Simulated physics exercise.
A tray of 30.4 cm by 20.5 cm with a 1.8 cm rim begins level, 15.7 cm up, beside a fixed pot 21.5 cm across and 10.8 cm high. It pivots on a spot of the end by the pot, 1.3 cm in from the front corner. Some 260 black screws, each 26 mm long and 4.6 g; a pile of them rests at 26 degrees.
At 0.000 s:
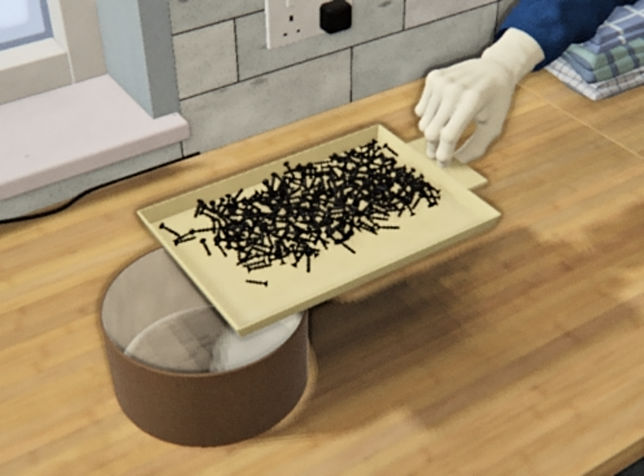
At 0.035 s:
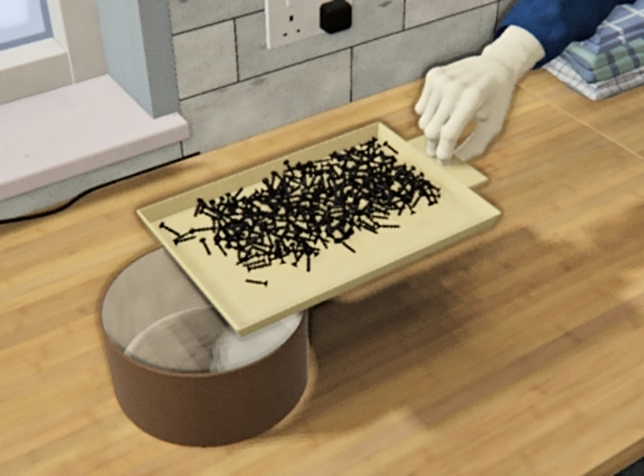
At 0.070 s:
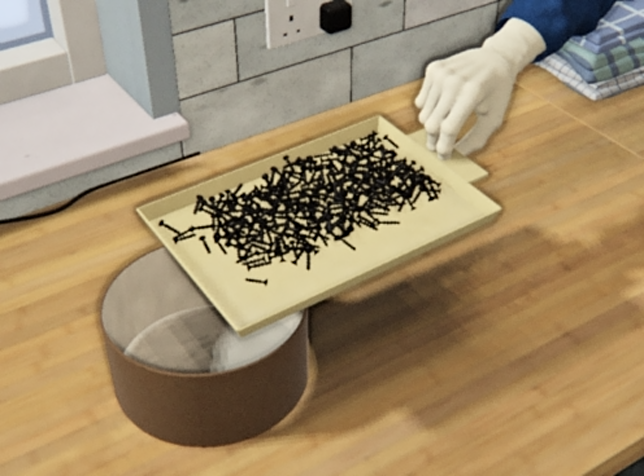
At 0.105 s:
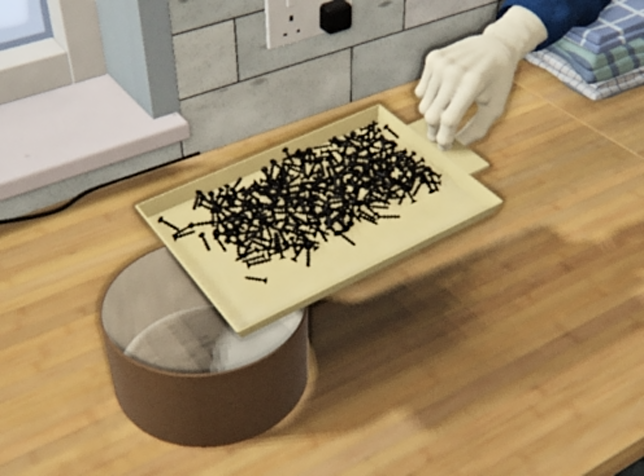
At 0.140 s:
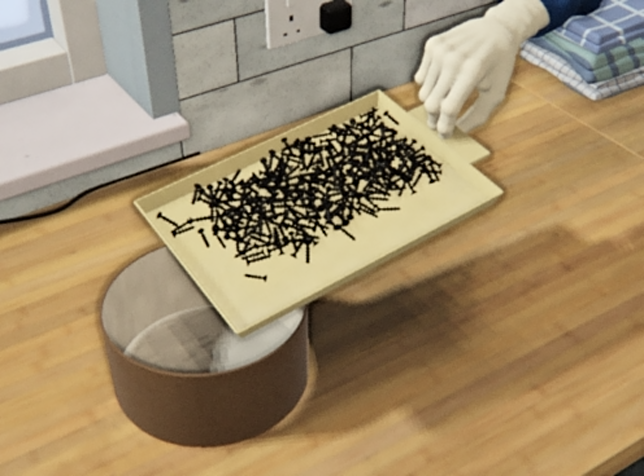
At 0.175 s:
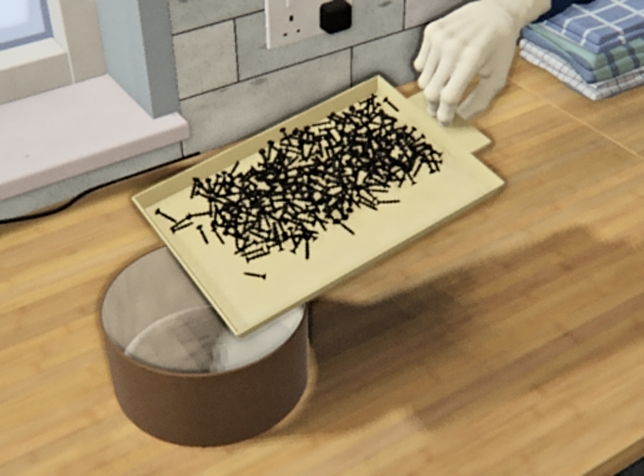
A white-gloved hand gradually raises the right end of a cream tray of black screws.
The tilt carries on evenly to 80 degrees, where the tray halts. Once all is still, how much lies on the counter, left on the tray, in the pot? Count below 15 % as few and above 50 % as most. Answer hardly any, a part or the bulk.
Counter: The bulk, tray: Hardly any, pot: Hardly any.
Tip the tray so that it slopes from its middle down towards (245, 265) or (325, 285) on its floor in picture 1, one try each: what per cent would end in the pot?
Some 40 and 0 per cent.
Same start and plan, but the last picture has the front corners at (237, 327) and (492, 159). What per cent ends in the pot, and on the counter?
Pot 10, counter 90.
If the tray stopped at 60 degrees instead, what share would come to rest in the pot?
In that case some 0 per cent.
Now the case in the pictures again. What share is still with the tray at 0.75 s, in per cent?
Some 65 per cent of the load.
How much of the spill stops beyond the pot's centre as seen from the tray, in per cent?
Roughly 100 per cent.
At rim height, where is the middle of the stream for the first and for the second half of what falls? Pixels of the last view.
First near (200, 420), later near (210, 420).
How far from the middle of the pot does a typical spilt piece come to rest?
About 22 cm.
Then, at 0.52 s, tilt 45 degrees; the tray holds 100 %, the pot 0 %.
Then, at 0.75 s, tilt 68 degrees; the tray holds 65 %, the pot 0 %.
After 1.09 s, tilt 80 degrees; the tray holds 0 %, the pot 0 %.
In the end, at 1.9 s, counter 100 %, tray 0 %, pot 0 %.
